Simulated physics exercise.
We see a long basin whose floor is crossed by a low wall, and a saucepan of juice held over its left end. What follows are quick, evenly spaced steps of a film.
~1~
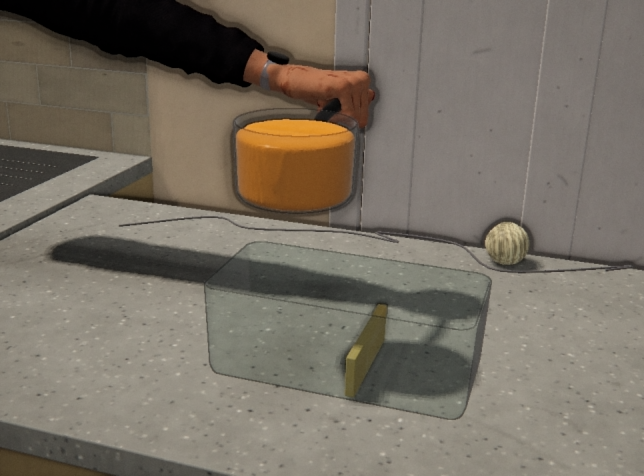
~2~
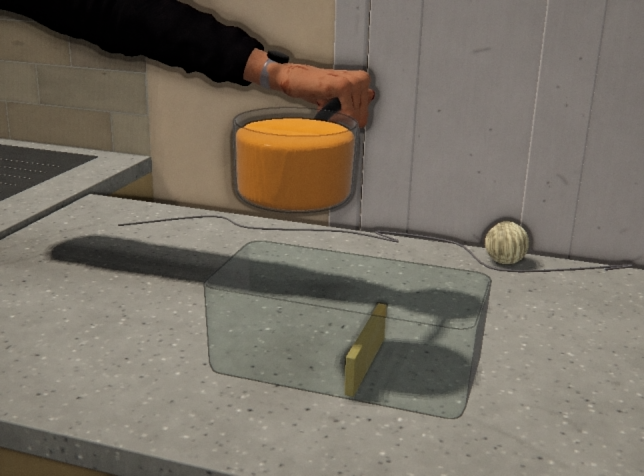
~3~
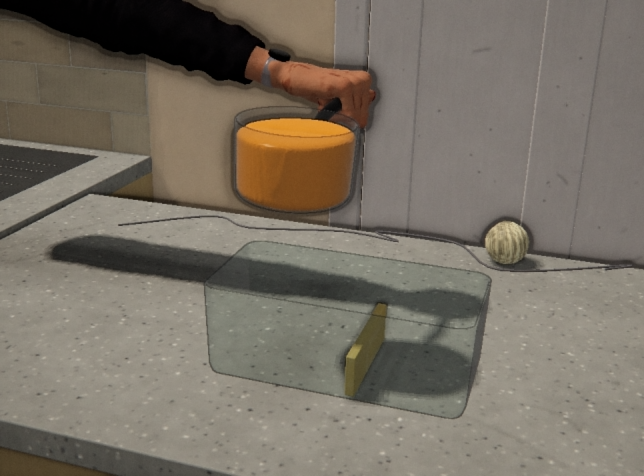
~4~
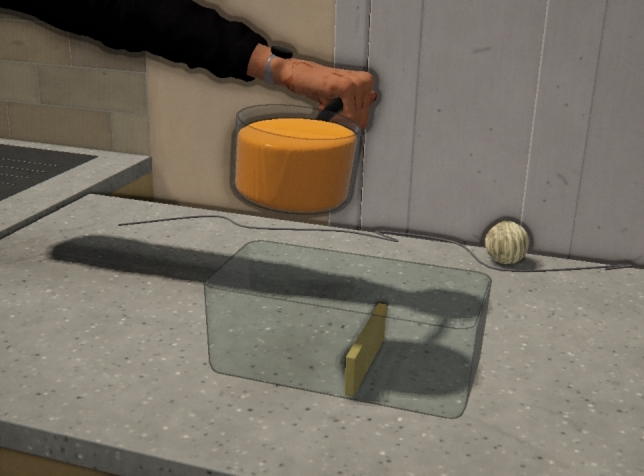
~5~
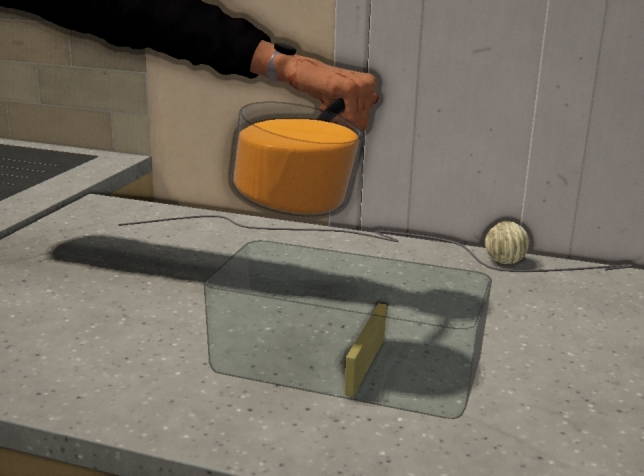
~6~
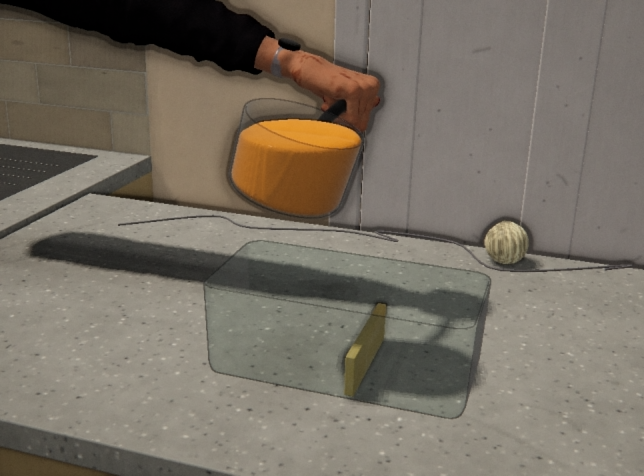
On a speckled countertop, a hand holds a saucepan of orange juice above the left end of a clear basin with a low wall inside, level at first, then slowly tilting it slightly toward the right.
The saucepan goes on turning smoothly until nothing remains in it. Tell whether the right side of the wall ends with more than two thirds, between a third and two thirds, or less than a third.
The right side is left with enough to pass two thirds.
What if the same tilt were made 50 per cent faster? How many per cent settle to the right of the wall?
I'd estimate about 75 percent ends up there.
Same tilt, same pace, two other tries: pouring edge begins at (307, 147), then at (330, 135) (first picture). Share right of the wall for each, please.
Start one gives close to 35 percent, start two close to 65 percent.
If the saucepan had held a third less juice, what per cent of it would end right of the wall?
I'd say roughly 75 percent.
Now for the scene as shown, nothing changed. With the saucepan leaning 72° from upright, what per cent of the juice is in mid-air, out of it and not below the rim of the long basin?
It works out to about 30 percent.
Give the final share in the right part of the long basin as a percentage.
Close to 80 in a hundred.
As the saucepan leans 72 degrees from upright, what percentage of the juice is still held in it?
Remaining fraction: Approx. 50 %.
A moment on, the saucepan is tipped part way and 52 per cent is still to pour, 0 is left of the wall and 19 right of it.
Next, the saucepan is tipped right over and 7 per cent is still to pour, 7 is left of the wall and 79 right of it.
Then the saucepan is tipped right over and 0 per cent is still to pour, 18 is left of the wall and 82 right of it.
Later the saucepan is tipped right over and 0 per cent is still to pour, 18 is left of the wall and 81 right of it.
Finally, 18 per cent lies left of the wall, 81 right of it and 1 outside.
